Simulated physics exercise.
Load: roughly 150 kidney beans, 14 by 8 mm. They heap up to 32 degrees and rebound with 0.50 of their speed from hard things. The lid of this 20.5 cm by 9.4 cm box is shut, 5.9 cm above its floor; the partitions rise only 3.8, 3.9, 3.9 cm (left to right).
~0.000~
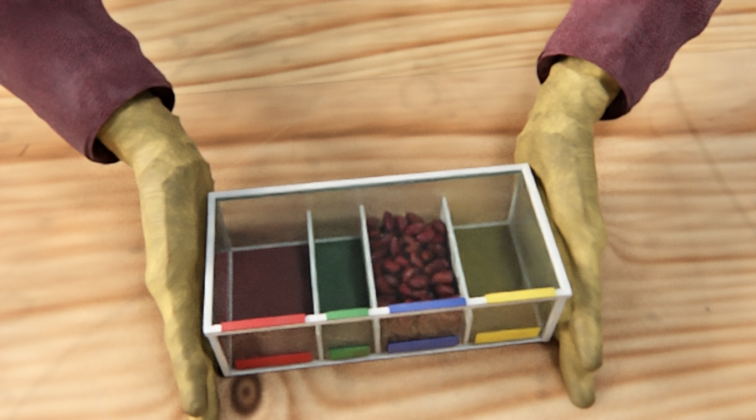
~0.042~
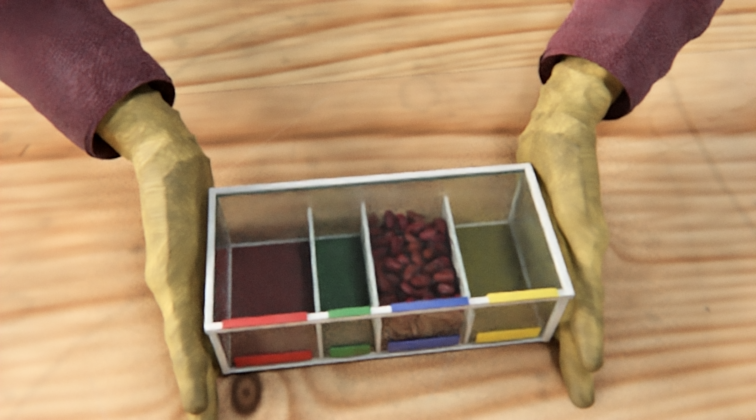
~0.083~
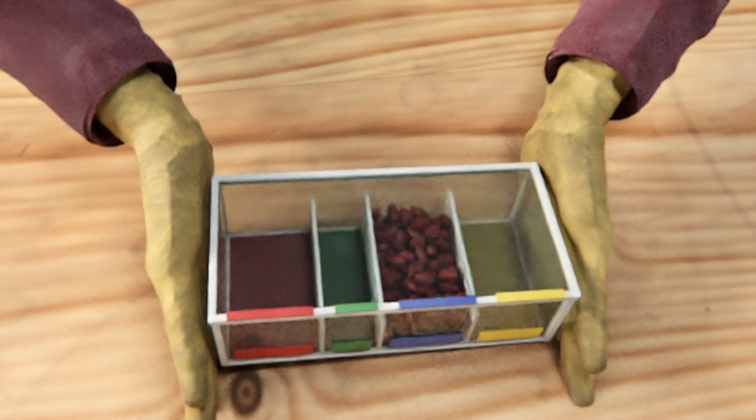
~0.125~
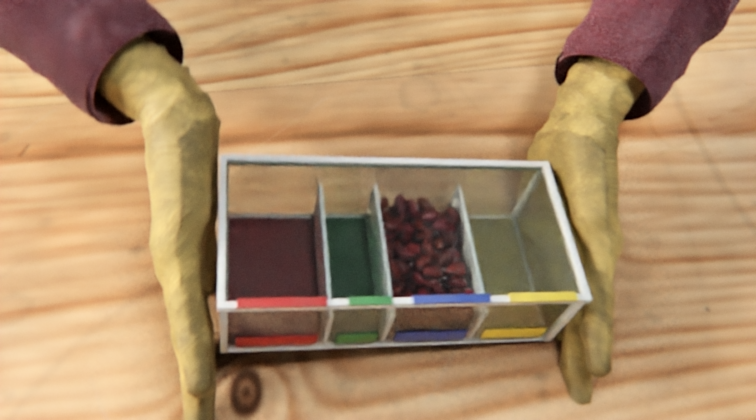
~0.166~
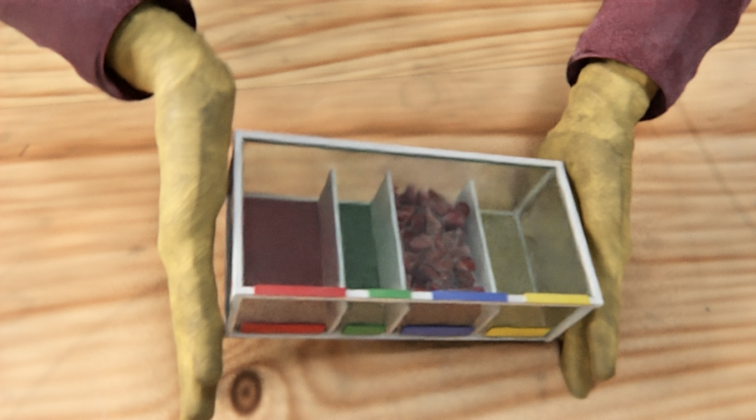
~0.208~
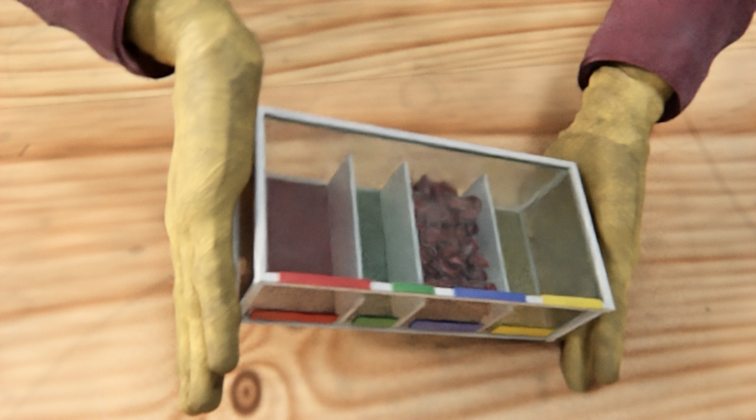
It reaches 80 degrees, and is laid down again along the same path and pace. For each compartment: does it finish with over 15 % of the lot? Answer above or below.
Red below, blue above, green below, yellow above.
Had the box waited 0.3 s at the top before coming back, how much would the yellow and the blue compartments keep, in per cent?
Yellow 40, blue 60.
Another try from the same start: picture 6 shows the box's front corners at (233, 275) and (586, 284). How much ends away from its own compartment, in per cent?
Then about 30 per cent.
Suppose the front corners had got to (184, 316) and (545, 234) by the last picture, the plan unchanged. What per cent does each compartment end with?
Red 25; blue 70; green 5; yellow 0.
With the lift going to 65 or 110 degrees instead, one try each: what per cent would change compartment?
About 15 and 55 per cent.
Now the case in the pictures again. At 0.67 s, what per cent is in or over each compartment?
Red 0; blue 80; green 0; yellow 20.
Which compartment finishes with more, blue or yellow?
It is the blue one.
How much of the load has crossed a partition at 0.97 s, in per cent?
Some 35 per cent.
Then, at 0.67 s, tilt 78 degrees; blue 80 %, yellow 20 %.
After 0.97 s, tilt 32 degrees; blue 65 %, yellow 35 %.
After 1.38 s, tilt 0 degrees; blue 65 %, yellow 35 %.
By 1.7 s all is still; red 0 %, blue 65 %, green 0 %, yellow 35 %.
